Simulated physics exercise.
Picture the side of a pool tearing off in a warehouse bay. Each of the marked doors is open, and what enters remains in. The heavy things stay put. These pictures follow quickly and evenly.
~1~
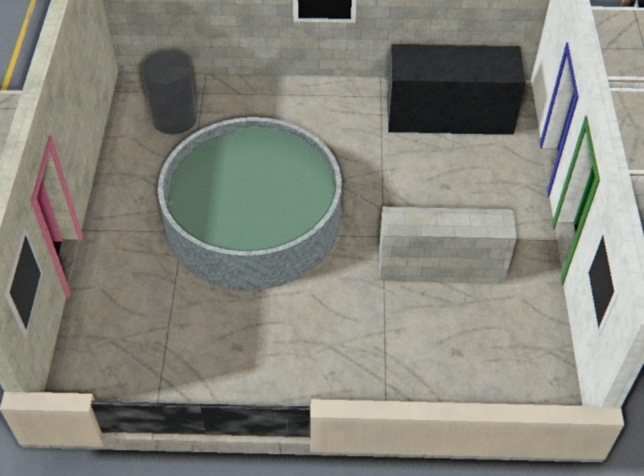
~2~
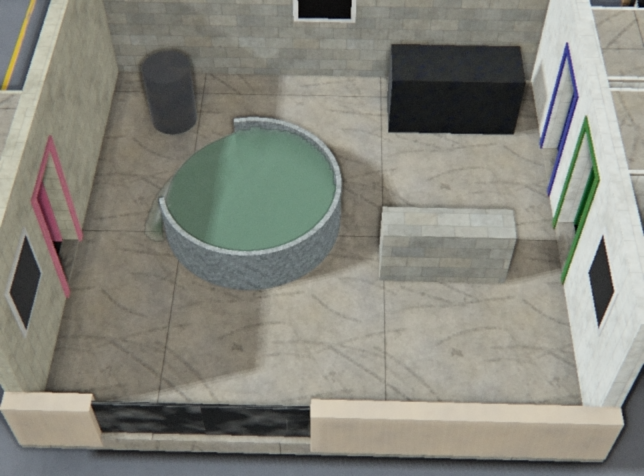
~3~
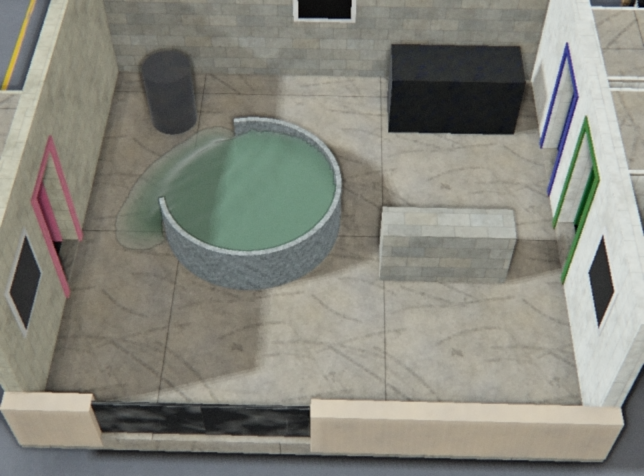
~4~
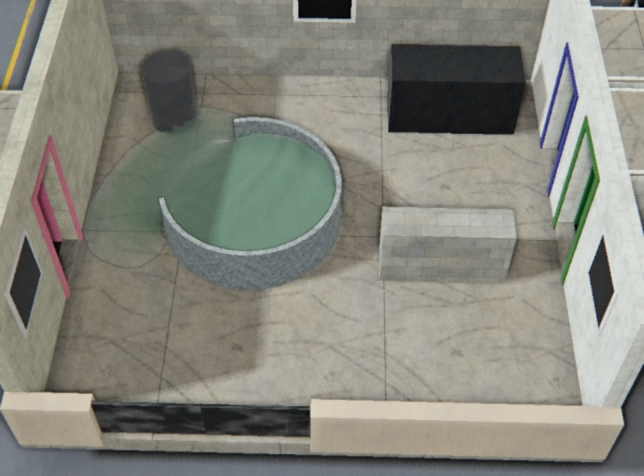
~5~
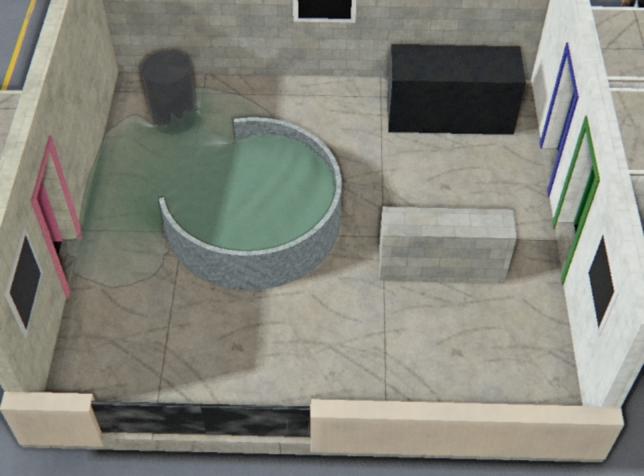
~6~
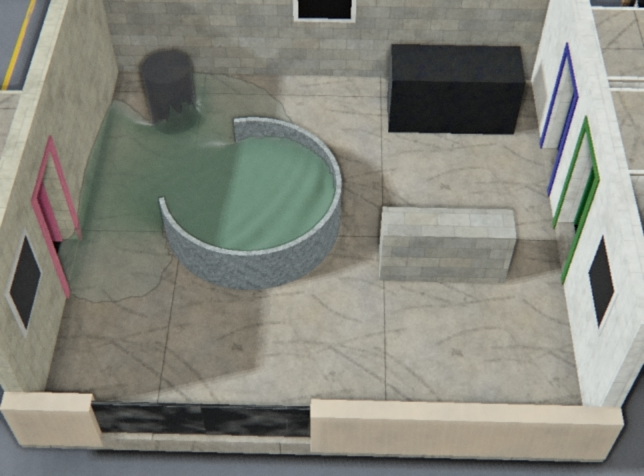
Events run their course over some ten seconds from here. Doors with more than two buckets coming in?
At the end, pink door: Over two pails. Blue door: Over two pails. Green door: Two pails at most.
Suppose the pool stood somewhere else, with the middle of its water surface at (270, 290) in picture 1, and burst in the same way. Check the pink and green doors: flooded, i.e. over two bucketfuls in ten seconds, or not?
Result: Pink exceeds the threshold, and green stays within the threshold.
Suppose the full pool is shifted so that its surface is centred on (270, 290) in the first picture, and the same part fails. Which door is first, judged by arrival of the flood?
The pink door is the first one.
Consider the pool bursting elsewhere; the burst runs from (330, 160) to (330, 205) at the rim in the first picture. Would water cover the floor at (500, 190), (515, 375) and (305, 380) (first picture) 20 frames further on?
First soaked, second soaked, third soaked.
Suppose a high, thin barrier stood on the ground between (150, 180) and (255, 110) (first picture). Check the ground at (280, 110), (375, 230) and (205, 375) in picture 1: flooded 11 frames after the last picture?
Listed order: Swamped, spared, spared.
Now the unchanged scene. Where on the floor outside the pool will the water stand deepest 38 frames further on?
Close to (529, 86), I'd say.
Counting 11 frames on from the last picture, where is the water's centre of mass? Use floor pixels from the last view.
I reckon somewhere around (191, 180).
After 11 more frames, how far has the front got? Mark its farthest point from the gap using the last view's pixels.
The front tops out at about (39, 419).
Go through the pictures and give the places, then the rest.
In the first picture, the round pool at (250, 186) is whole and still.
In the second picture, water pours out at (185, 176) and has run to (154, 236).
In the third picture, the front is at (129, 242), out from the gap at (185, 177).
In the fourth picture, water pours out at (185, 179) and has run to (109, 257).
In the fifth picture, water pours out at (185, 179) and has run to (75, 267).
In the sixth picture, the front is at a hidden place, out from the gap at (185, 179).
A moment on, water covers 20 % of the floor; the pink door under two buckets in, the blue door not reached, the green door not reached.
Next, water covers 30 % of the floor; the pink door over two buckets in, the blue door not reached, the green door not reached.
Then, water covers 55 % of the floor; the pink door over two buckets in, the blue door not reached, the green door not reached.
Later, water covers 95 % of the floor; the pink door far over two buckets in, the blue door under two buckets in, the green door under two buckets in.
In the end, water covers 100 % of the floor; the pink door far over two buckets in, the blue door over two buckets in, the green door under two buckets in.
